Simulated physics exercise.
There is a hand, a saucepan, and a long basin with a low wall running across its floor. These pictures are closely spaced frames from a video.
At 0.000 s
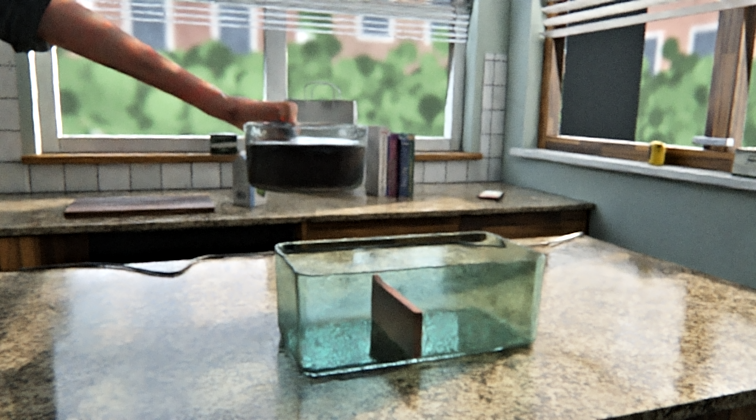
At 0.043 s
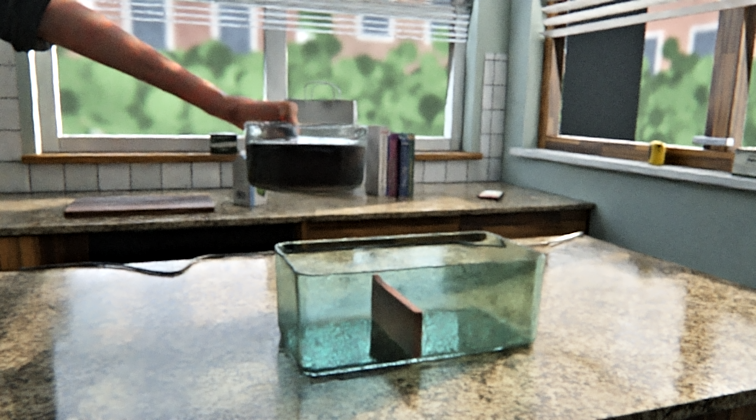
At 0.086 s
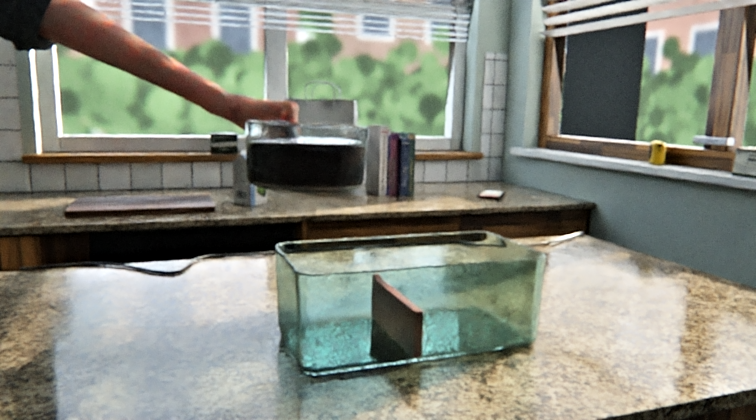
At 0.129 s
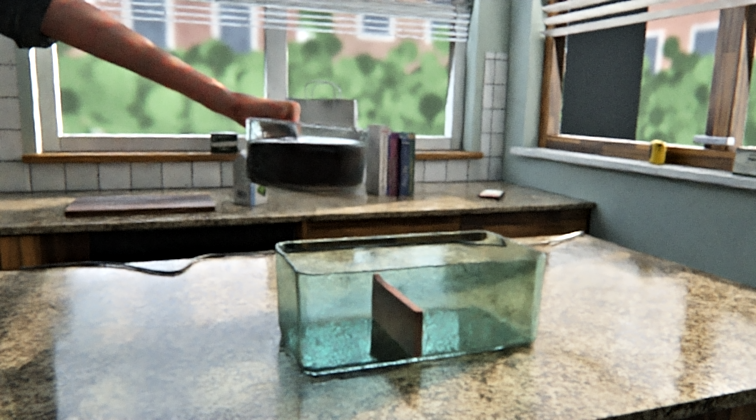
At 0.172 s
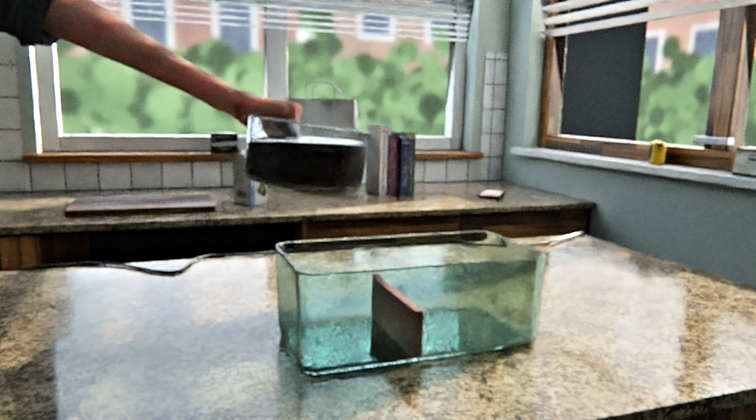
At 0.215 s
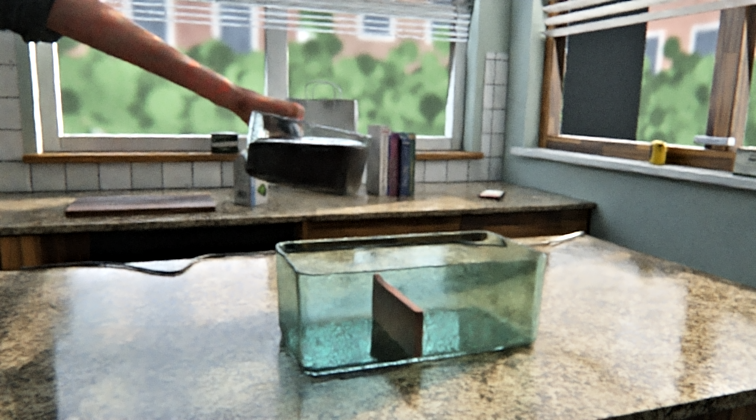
A hand held a clear container of dark liquid still above a kitchen counter, then slowly tilted it slightly down to the right, while a greenish glass basin with a low brown wall inside sat unmoving.
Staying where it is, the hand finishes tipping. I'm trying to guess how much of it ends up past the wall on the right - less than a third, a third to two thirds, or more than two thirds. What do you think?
I'd say a third to two thirds.
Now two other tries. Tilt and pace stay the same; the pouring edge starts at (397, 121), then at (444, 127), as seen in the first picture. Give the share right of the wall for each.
Around 95 percent first, around 100 percent second.
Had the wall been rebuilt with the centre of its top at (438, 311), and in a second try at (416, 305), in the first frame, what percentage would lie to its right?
Note: Roughly 10 % in case one, 25 % in case two.
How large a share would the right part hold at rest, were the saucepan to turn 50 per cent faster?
I'd say close to 50 %.
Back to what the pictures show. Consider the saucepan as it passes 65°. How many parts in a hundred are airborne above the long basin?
Roughly 30 percent.
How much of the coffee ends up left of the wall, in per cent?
Roughly 40 %.
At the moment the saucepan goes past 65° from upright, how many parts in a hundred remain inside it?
It comes to 65 per cent or so.
A moment on, the saucepan is tipped part way and 63 per cent is still to pour, 2 is left of the wall and 6 right of it.
Next, the saucepan is tipped on its side and 15 per cent is still to pour, 17 is left of the wall and 58 right of it.
Then the saucepan is tipped on its side and 2 per cent is still to pour, 36 is left of the wall and 59 right of it.
Later the saucepan is tipped on its side and 0 per cent is still to pour, 39 is left of the wall and 59 right of it.
At rest 40 per cent lies left of the wall, 60 right of it and 1 outside.
